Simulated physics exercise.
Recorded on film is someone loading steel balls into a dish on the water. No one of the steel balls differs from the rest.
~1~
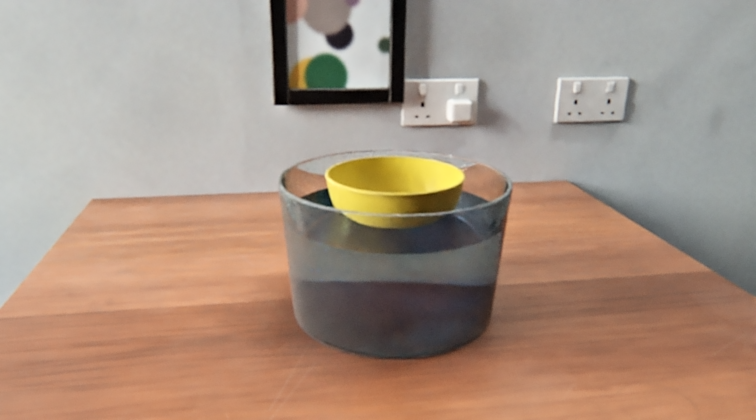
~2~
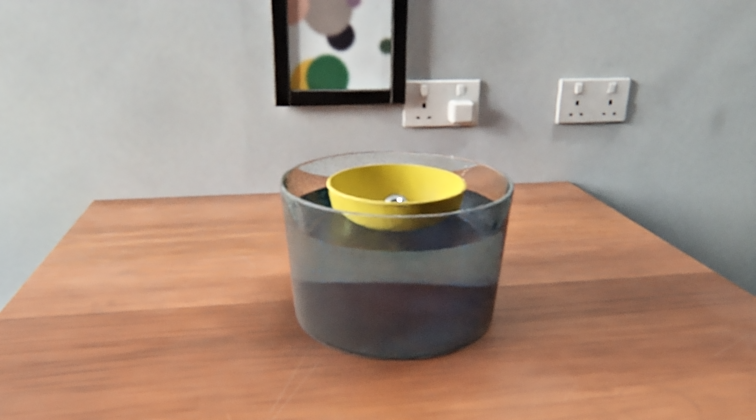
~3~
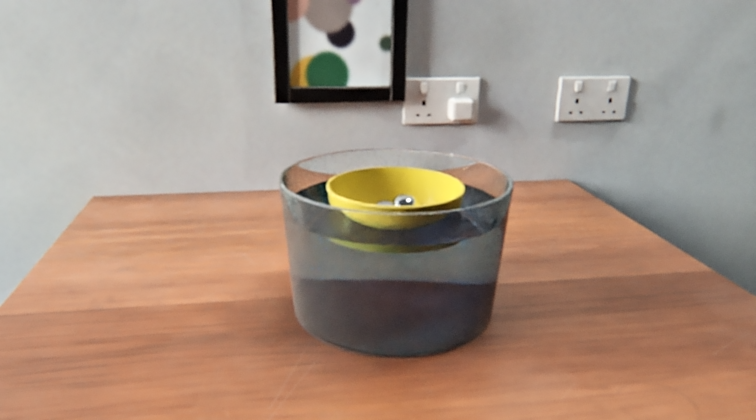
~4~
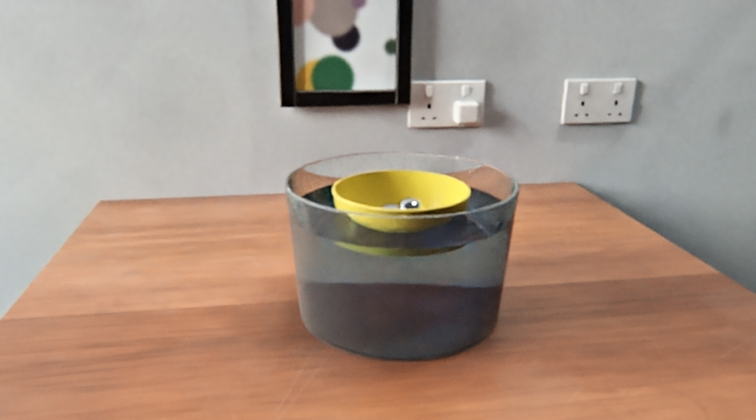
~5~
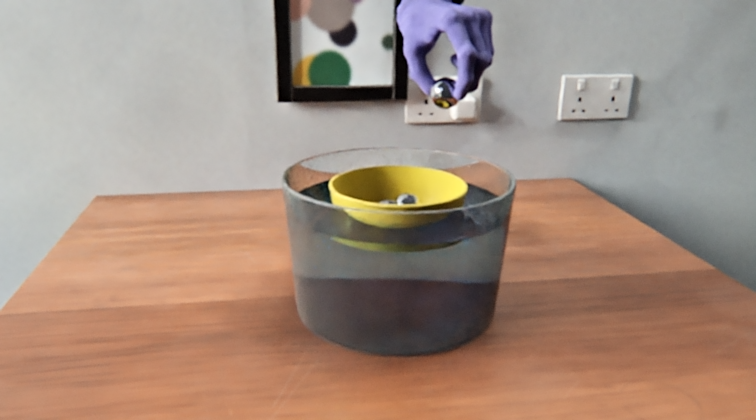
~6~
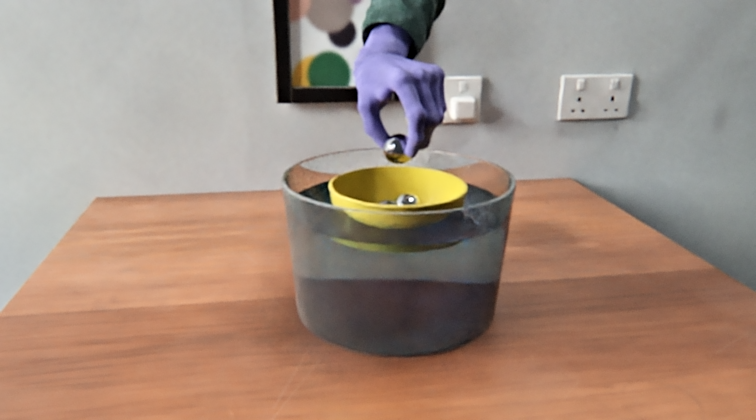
On a wooden table, a yellow dish floating lower in a glass tub as steel balls appear inside, a purple-gloved hand bringing another.
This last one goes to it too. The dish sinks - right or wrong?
Wrong.
Shortly, the steel ball is in and the dish dips.
Then, it steadies; about a fifth of its side above the surface.
At the finish, the dish floats; about a fifth of its side above the surface.
